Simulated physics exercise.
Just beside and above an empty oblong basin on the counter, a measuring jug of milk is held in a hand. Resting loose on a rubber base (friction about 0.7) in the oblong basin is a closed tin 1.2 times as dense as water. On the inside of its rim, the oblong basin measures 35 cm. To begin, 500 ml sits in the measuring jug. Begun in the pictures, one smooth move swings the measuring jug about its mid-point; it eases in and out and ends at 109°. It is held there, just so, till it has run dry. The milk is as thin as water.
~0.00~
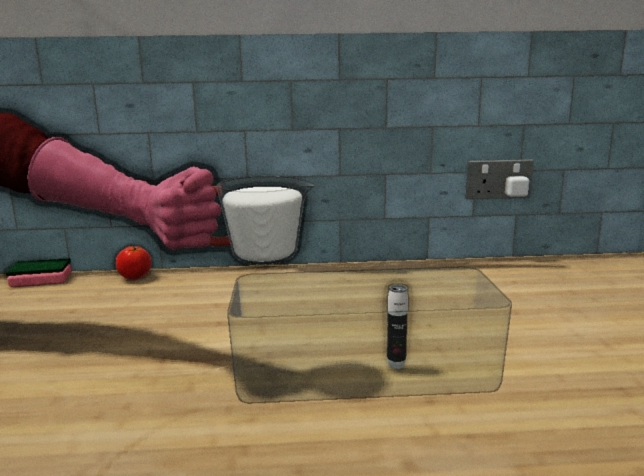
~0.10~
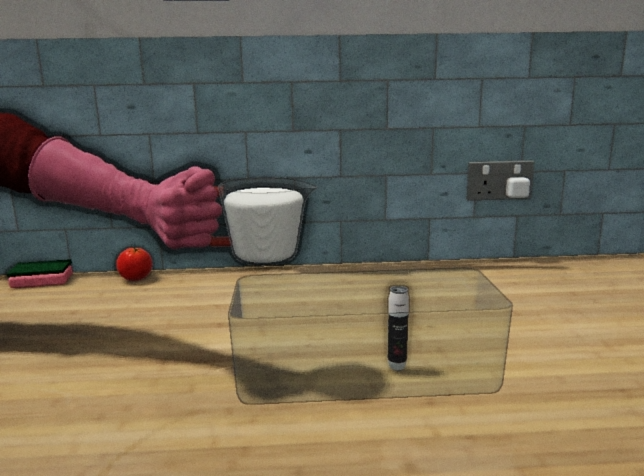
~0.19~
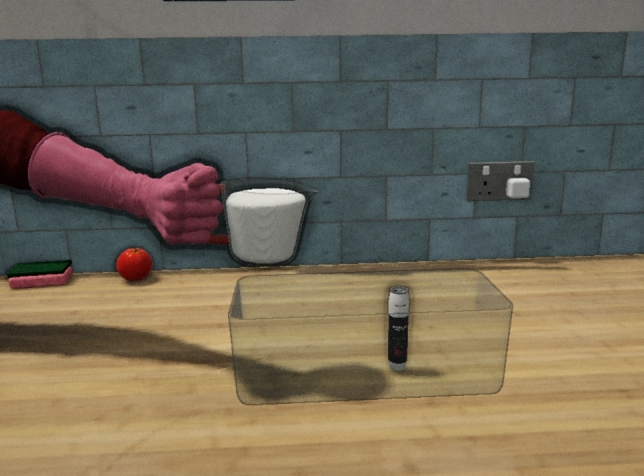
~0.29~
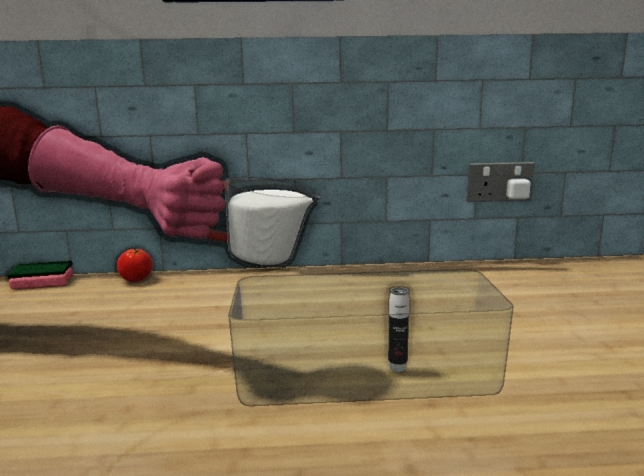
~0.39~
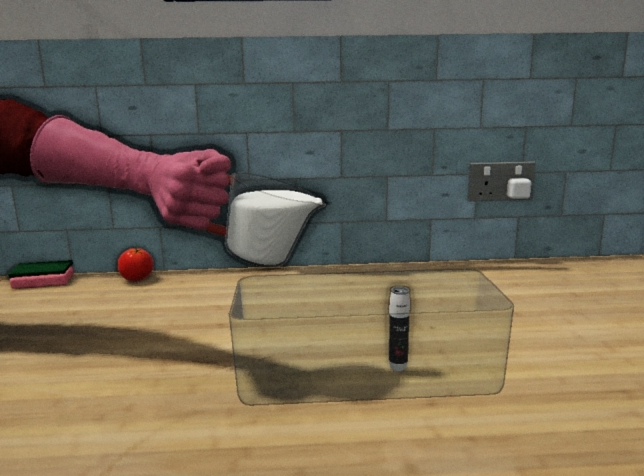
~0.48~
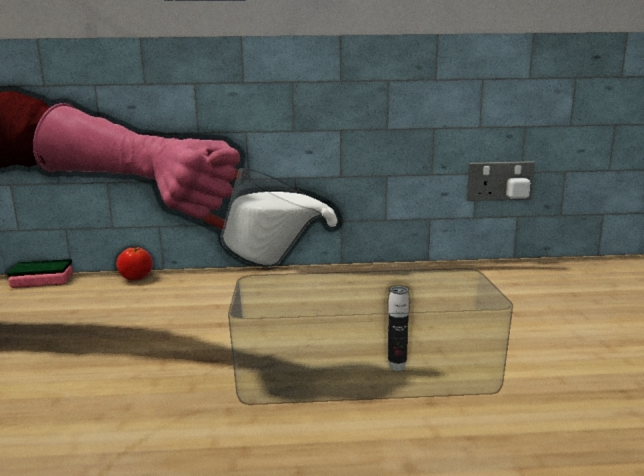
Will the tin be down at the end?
My bet is it never capsizes.
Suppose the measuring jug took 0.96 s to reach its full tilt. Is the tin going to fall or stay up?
So the tin will hold steady.
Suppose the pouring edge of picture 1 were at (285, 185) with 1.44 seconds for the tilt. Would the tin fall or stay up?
It does not tip.
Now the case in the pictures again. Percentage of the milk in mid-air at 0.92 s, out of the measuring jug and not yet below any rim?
18 %.
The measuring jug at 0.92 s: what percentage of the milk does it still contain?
I'd put it near 44 percent.
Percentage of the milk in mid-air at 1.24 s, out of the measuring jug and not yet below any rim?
Roughly 3 %.
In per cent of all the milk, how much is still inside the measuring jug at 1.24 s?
About 4 per cent.
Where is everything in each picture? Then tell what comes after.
It leans 0°; its right rim is at (316, 184); the milk meets the walls at (223, 195) and (303, 193); the oblong basin's rim runs from (233, 296) to (494, 286); the tin's top is at (398, 292), in the first frame.
It leans 1°; its right rim is at (317, 186); the milk meets the walls at (225, 196) and (304, 195), in the second frame.
It leans 5°; its right rim is at (320, 190); the milk meets the walls at (227, 197) and (307, 196), in the third frame.
It leans 10°; its right rim is at (323, 196); the milk meets the walls at (230, 198) and (312, 197), in the fourth frame.
It leans 18°; its right rim is at (326, 204); the milk meets the walls at (233, 199) and (321, 199), in the fifth frame.
It leans 27°; its right rim is at (327, 213); the milk meets the walls at (233, 201) and (322, 208); 3 per cent is over the edge, in the sixth frame.
After 0.92 s the tilt is 77° and 45 per cent is still to pour; the tin stands where it began.
After 1.24 s the tilt is 104° and 4 per cent is still to pour; the tin stands where it began.
After 1.58 s the tilt is 109° and 0 per cent is still to pour; the tin stands where it began.
After 1.94 s the tilt is 109° and 0 per cent is still to pour; the tin stands where it began.
In the end the tin stands where it began.
